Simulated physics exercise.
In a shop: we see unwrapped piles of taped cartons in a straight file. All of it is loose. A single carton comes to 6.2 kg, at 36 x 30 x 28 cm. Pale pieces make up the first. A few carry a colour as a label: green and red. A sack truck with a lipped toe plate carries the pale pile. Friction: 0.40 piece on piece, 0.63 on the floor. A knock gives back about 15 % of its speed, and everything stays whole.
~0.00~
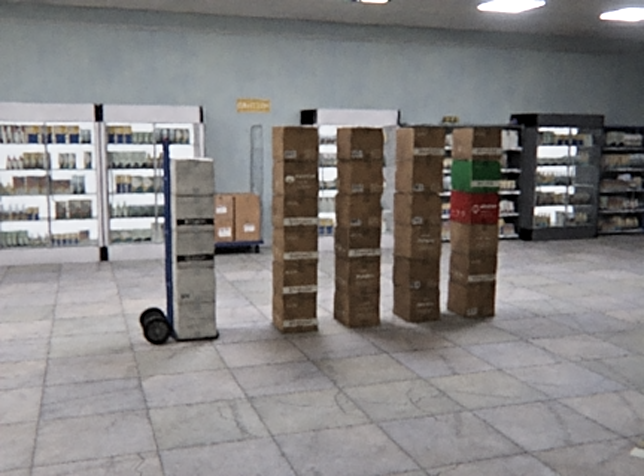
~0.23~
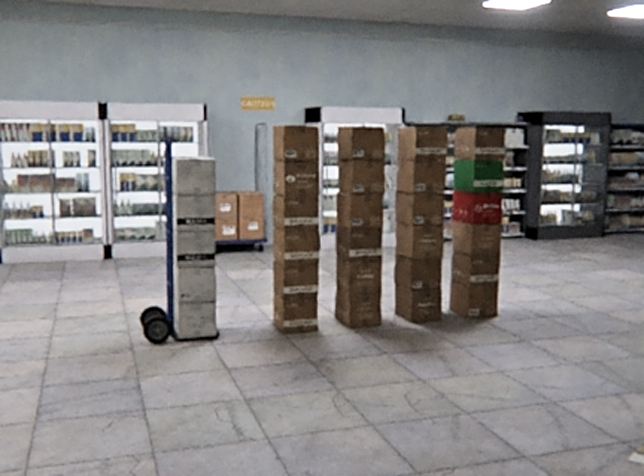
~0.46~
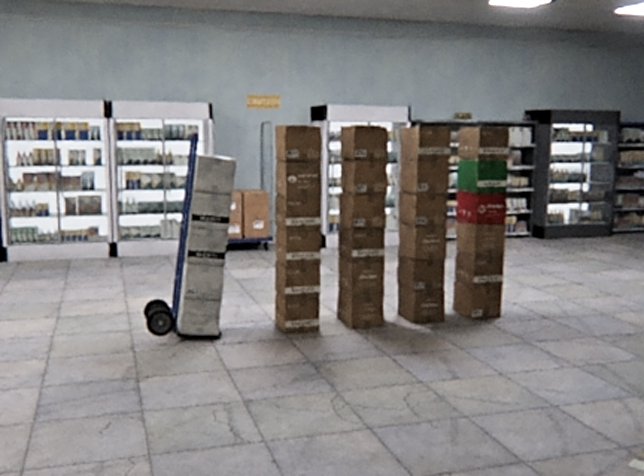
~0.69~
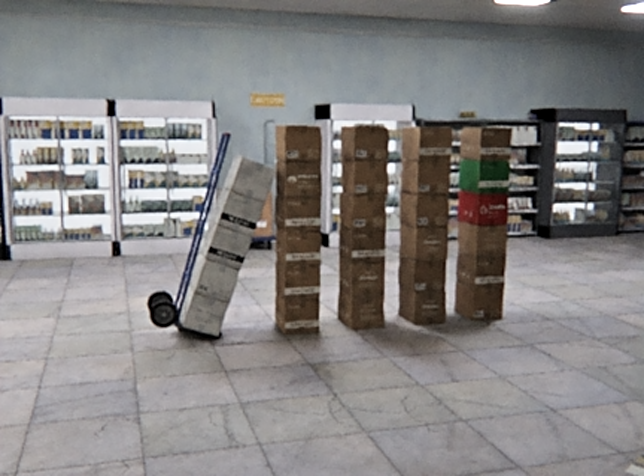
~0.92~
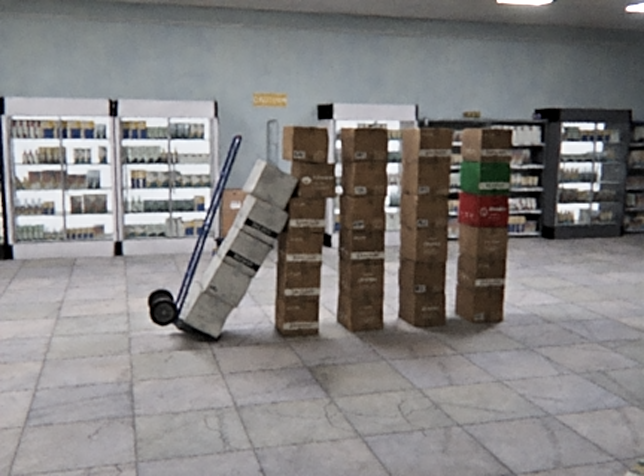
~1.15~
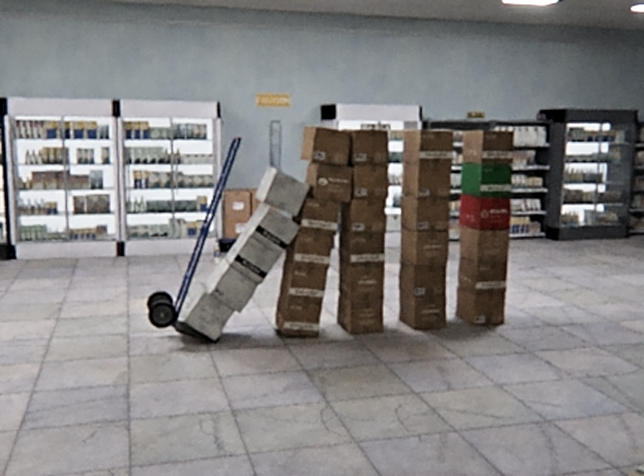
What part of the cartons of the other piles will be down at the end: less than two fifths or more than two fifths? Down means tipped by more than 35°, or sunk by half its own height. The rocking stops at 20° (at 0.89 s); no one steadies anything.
Upwards of two fifths of them.
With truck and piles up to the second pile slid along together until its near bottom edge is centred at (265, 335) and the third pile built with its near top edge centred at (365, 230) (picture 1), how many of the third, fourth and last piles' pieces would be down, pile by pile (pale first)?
In that case third 3, fourth 6, last 6.
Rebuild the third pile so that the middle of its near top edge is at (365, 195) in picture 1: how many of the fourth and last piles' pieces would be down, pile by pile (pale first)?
Then fourth 5, last 6.
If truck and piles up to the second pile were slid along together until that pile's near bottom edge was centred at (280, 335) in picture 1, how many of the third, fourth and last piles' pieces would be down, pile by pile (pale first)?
In that case third 6, fourth 6, last 5.
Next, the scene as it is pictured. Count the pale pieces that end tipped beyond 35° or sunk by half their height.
5 of them.
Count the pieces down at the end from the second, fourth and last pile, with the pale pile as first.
Pieces: Second 6, fourth 6, last 5.
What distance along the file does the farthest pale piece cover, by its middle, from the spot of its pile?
About 130 cm.
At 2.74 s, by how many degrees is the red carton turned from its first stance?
Some 40°.
After 1.68 s, 5 of the pale pile down; none of the 24 other cartons down, 13 disturbed.
After 2.30 s, 5 of the pale pile down; 5 of the 24 other cartons down; red carton 7° from how it stood; green carton 7° from how it stood.
After 2.74 s, 5 of the pale pile down; 23 of the 24 other cartons down; green carton 38° from how it stood, 20 cm lower; red carton 38° from how it stood, 13 cm lower.
After 3.20 s, 5 of the pale pile down; 23 of the 24 other cartons down; green carton on its side; red carton on its side.
In the end (4.4 s), 5 of the pale pile down; 23 of the 24 other cartons down; red carton on its side; green carton on its side. That is 96 per cent. From the last view, middles, red carton near (592, 297).
